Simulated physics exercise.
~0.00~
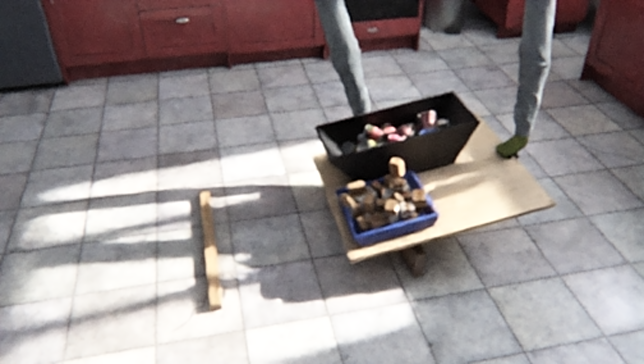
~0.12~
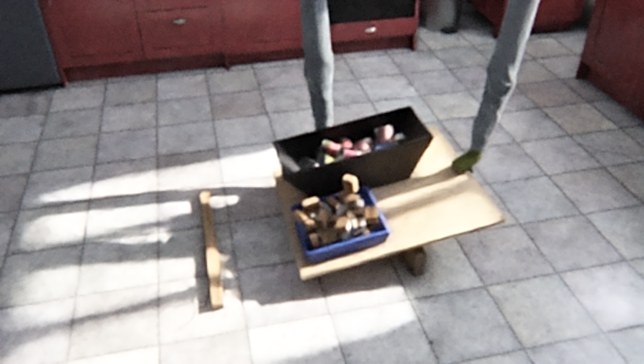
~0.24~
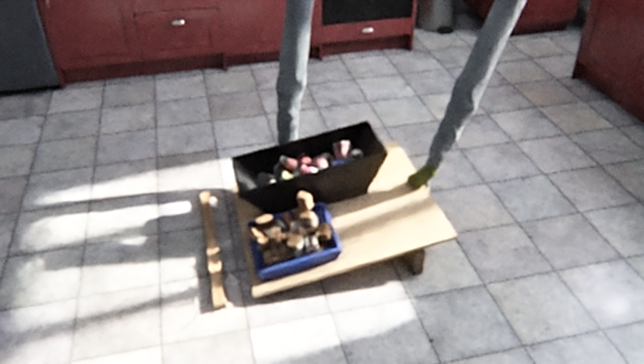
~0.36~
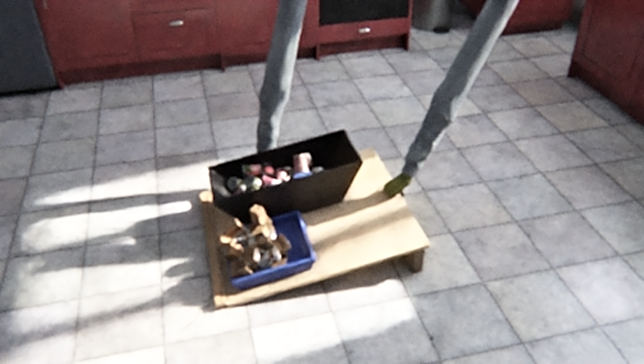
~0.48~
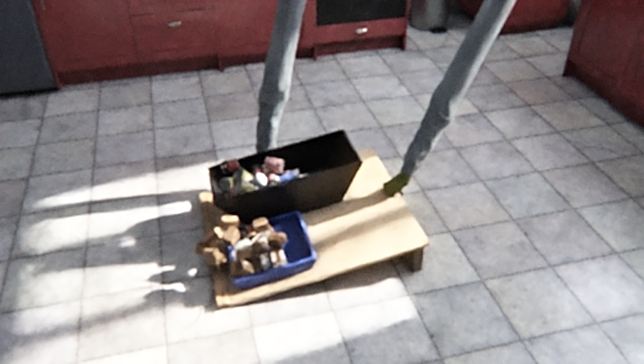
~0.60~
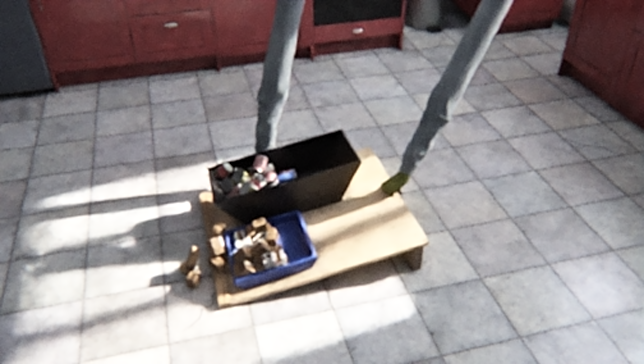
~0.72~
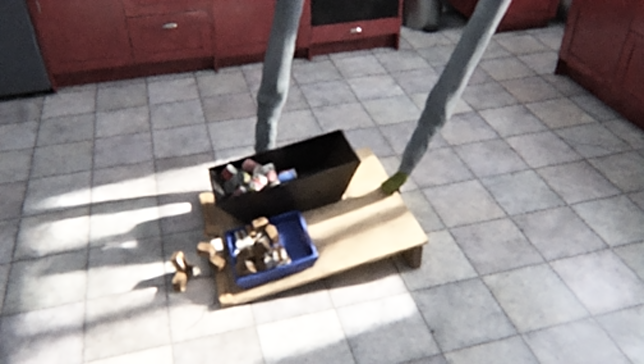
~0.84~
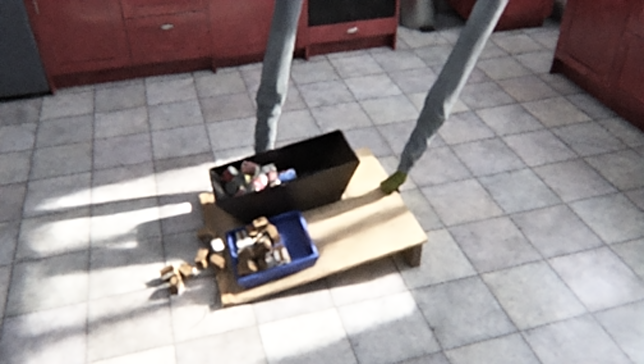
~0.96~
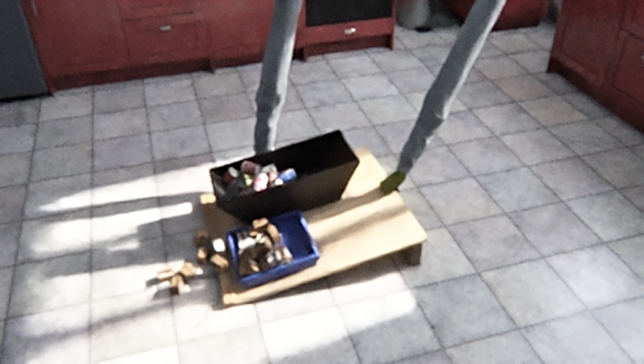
A wooden board carrying a black tote and a blue tote slid left across the tiled floor, guided by two grey arms, and stopped dead at a wooden strip, whereupon several small blocks tumbled from the blue one onto the floor while the black one kept its load.
